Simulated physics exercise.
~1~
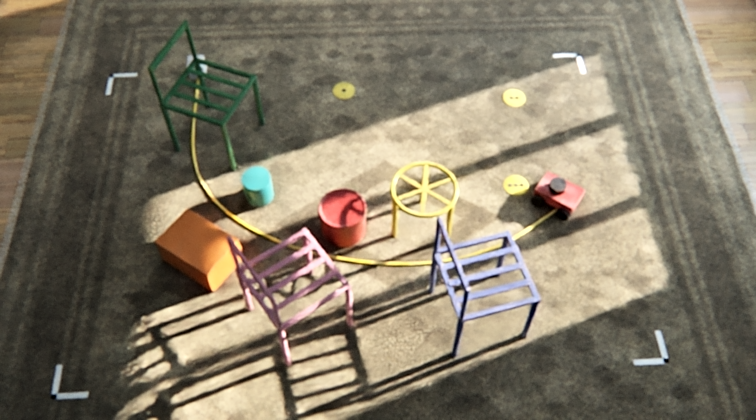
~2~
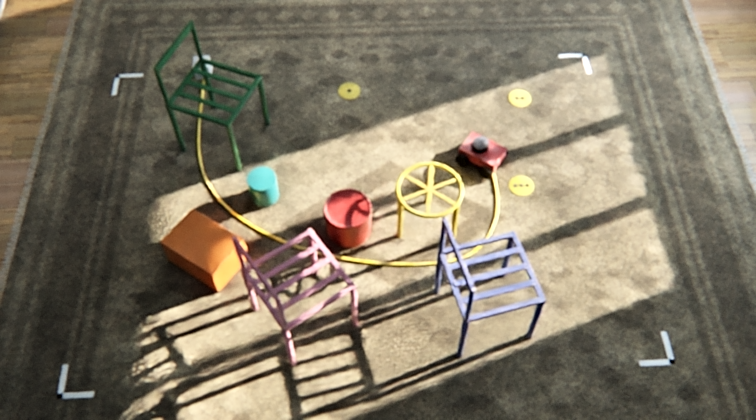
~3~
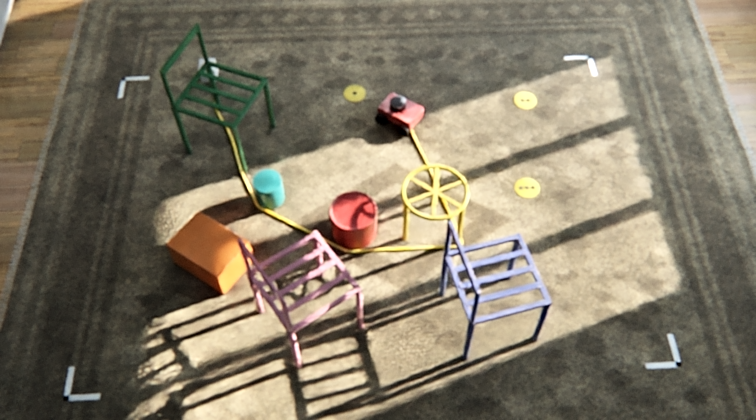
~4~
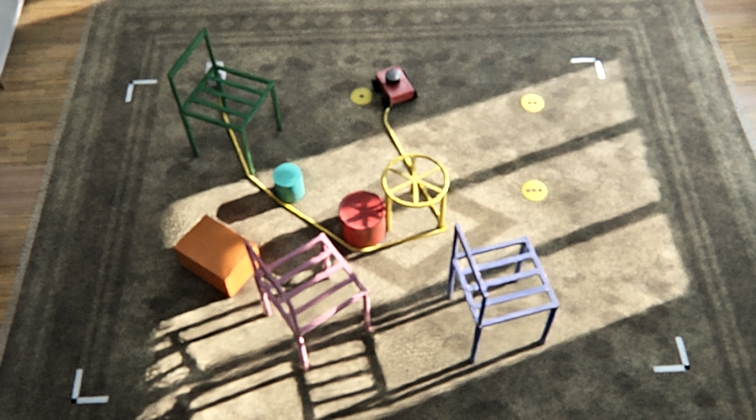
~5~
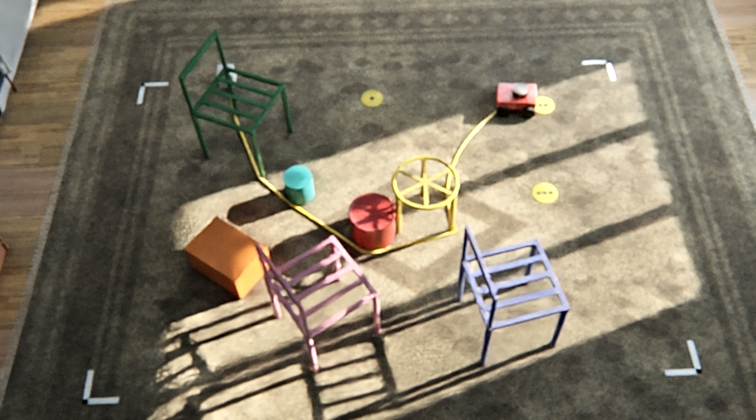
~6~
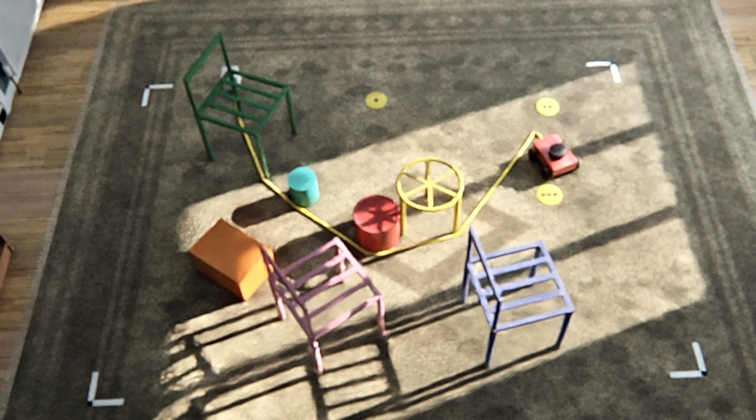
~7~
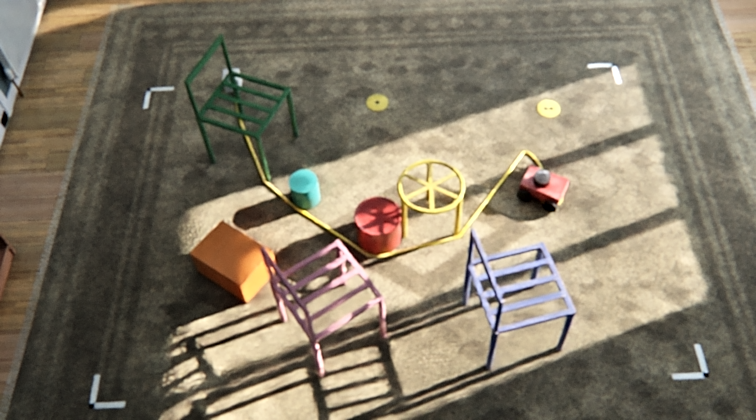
Red cart trailing a yellow lead past chairs and a stool, nudging a teal tub, circling yellow marks and stopping at right.
